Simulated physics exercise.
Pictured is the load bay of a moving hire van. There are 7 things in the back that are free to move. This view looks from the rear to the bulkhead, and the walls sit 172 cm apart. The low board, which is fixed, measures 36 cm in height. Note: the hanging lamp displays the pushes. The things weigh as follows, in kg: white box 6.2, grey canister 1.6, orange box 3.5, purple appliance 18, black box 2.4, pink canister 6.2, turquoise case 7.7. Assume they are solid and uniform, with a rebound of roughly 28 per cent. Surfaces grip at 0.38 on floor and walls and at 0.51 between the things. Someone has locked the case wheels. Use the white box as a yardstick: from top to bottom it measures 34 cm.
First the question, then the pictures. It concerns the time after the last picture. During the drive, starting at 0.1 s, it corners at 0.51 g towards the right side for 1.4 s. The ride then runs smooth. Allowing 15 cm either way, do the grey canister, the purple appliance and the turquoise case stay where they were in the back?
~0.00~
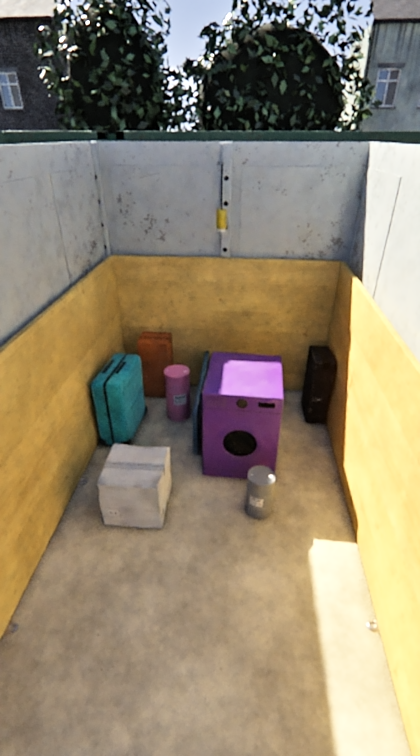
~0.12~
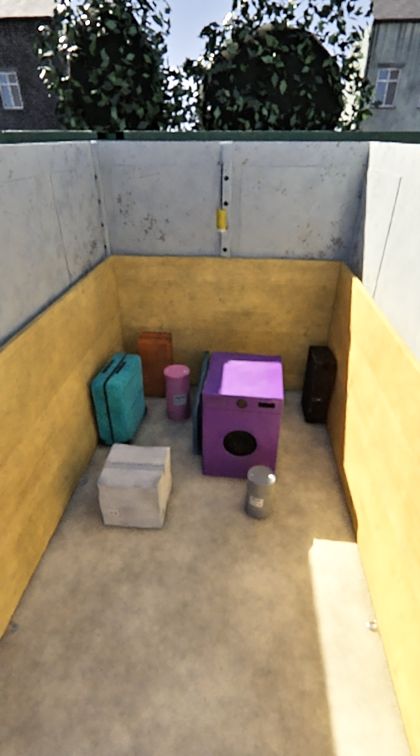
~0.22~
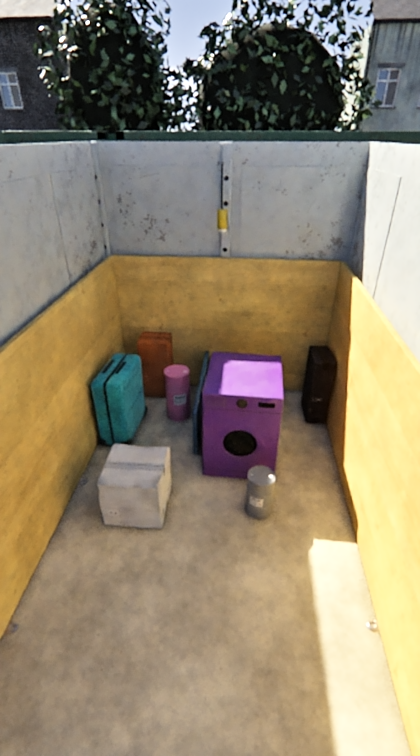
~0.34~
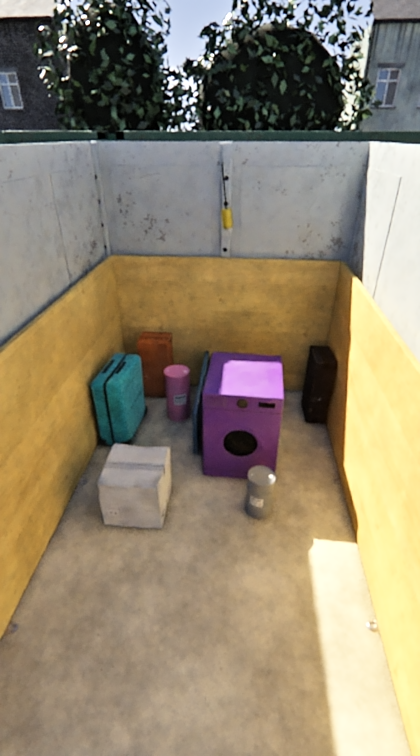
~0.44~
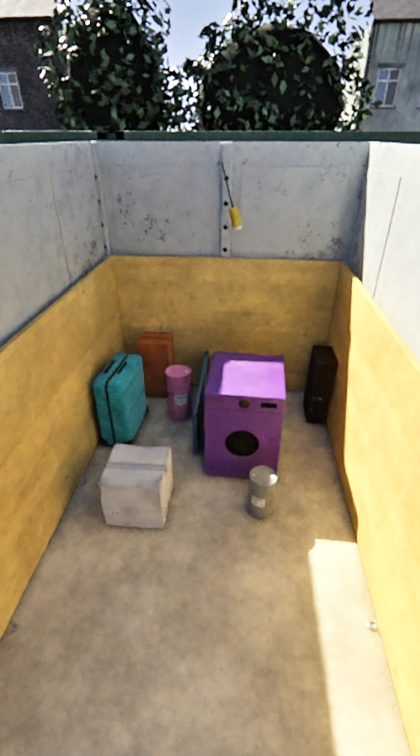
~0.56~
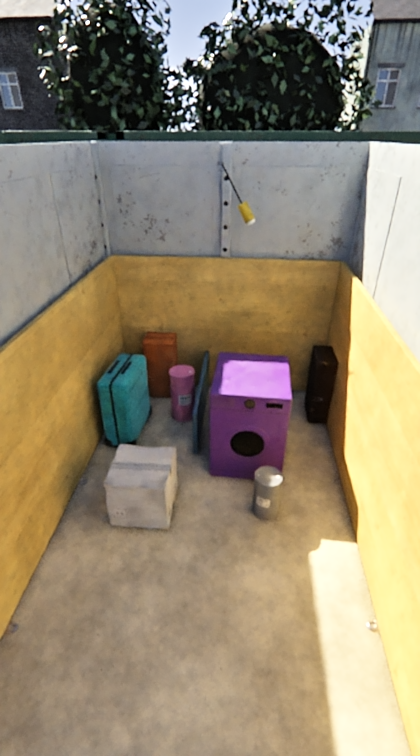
The grey canister is displaced; the purple appliance is displaced; the turquoise case is displaced.
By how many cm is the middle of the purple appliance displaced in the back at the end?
About 44 cm.
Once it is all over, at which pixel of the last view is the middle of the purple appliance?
Rest point: Near (308, 420).
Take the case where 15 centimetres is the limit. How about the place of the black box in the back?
The black box remains in place.
Around 0.76 s, push 0.51 g right; purple appliance shifted 14 cm near (264, 416); grey canister shifted 13 cm near (282, 494); turquoise case shifted 13 cm near (138, 400).
Around 0.96 s, push 0.51 g right; purple appliance shifted 30 cm near (287, 418); grey canister shifted 27 cm near (307, 495); turquoise case shifted 26 cm near (155, 401).
Around 1.26 s, push 0.49 g right; grey canister shifted 47 cm near (341, 497); purple appliance shifted 44 cm near (308, 420); turquoise case shifted 36 cm near (169, 404).
Finally (2.1 s), not toppled but over 15 cm from the start, white box, grey canister, orange box, purple appliance and turquoise case; the other 2 still in place (within 15 cm). In the last view, grey canister near (341, 497), purple appliance near (308, 420).
